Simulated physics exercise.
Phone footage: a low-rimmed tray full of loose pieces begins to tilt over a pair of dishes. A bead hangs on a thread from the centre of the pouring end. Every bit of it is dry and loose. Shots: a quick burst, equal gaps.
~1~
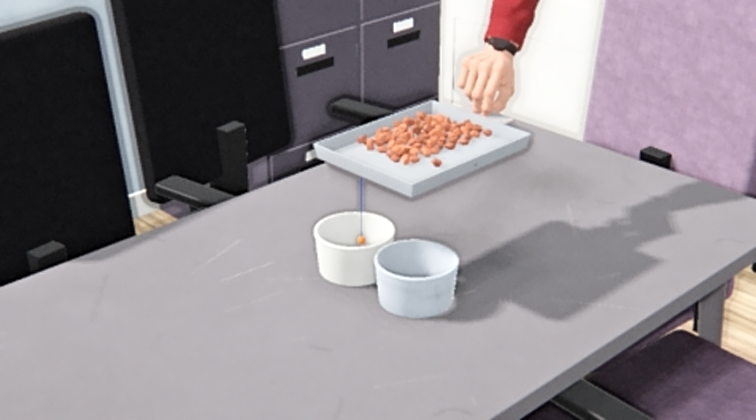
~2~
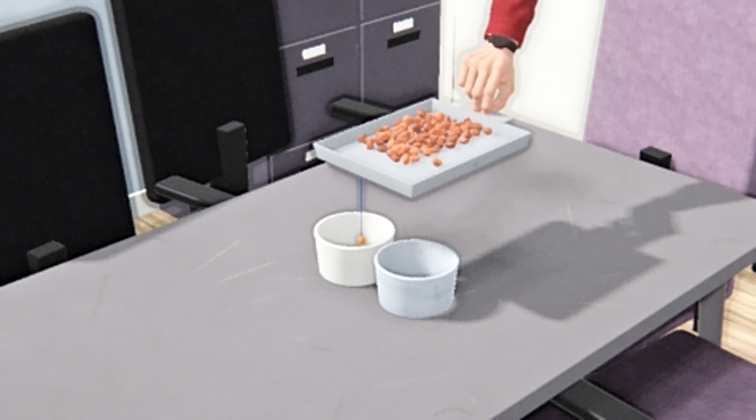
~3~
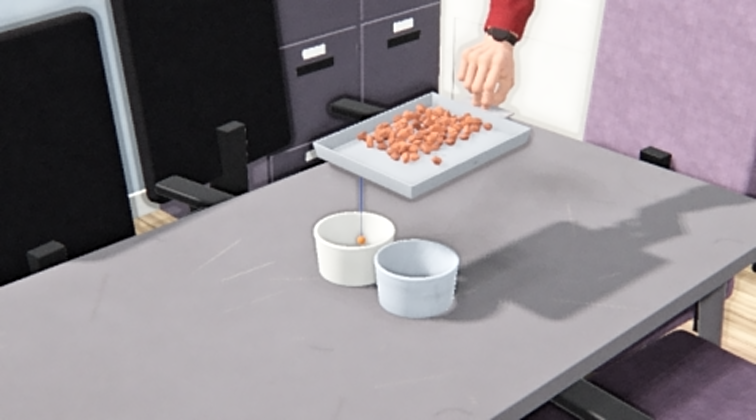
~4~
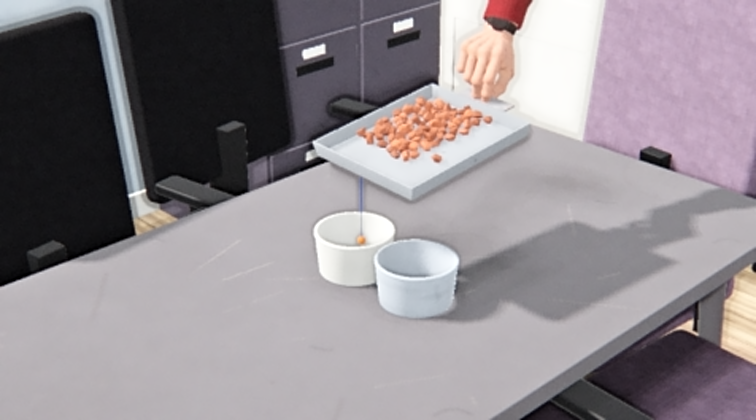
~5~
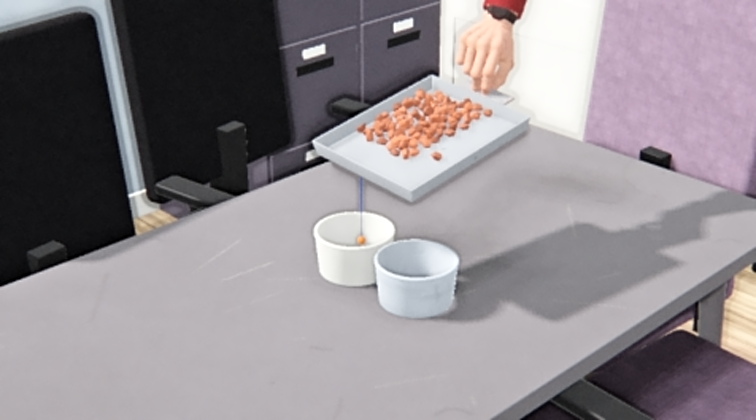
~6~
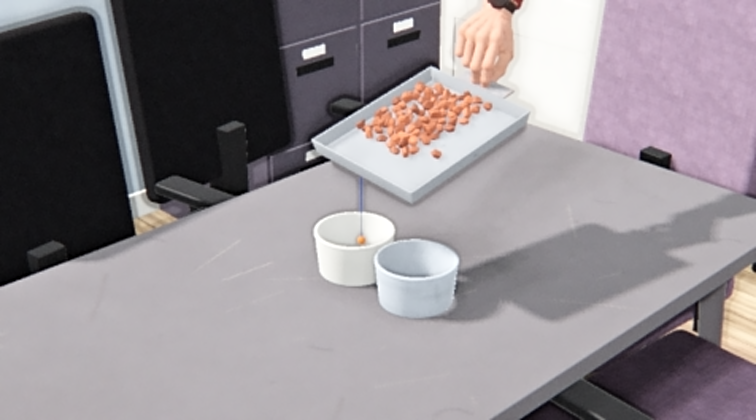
On a grey table, a white dish and a pale blue dish sit close together near a shallow tray of small reddish-brown pieces; a hand at the tray's far end slowly raises it slightly, while the pieces barely shift.
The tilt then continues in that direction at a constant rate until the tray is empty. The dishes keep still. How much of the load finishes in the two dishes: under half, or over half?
I expect the catch to be short of a majority.
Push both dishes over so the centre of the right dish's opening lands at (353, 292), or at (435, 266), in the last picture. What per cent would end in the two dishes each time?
20% for the first placement, 30% for the second.
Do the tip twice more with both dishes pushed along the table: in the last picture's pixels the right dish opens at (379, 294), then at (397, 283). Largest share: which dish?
For the first placement, the right-side one; for the second placement, the right-side one.
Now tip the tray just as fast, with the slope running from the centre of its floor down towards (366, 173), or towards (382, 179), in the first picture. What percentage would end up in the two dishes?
About 0 % and about 0 %.
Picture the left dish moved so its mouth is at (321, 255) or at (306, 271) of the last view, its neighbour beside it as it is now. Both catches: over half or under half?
In the first position a majority, in the second a minority.
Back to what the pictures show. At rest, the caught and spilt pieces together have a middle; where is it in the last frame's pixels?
Roughly at pixel (385, 321).
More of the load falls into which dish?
Result: The right of the two takes it.
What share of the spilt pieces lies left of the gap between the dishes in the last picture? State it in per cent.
I'd say some 60 in a hundred.
Soon after the last picture, tray tipped steeply; nearly all on the tray; a stray few outside both; a stray few in the air.
A little later, tray tipped right over; about half on the tray; a small part in the right dish; about a quarter outside both; a small part in the air.
Later still, tray tipped past a quarter turn; about a third in the right dish; about two thirds outside both.
At rest, tray tipped past a quarter turn; about a third in the right dish; none in the left dish; about two thirds outside both.
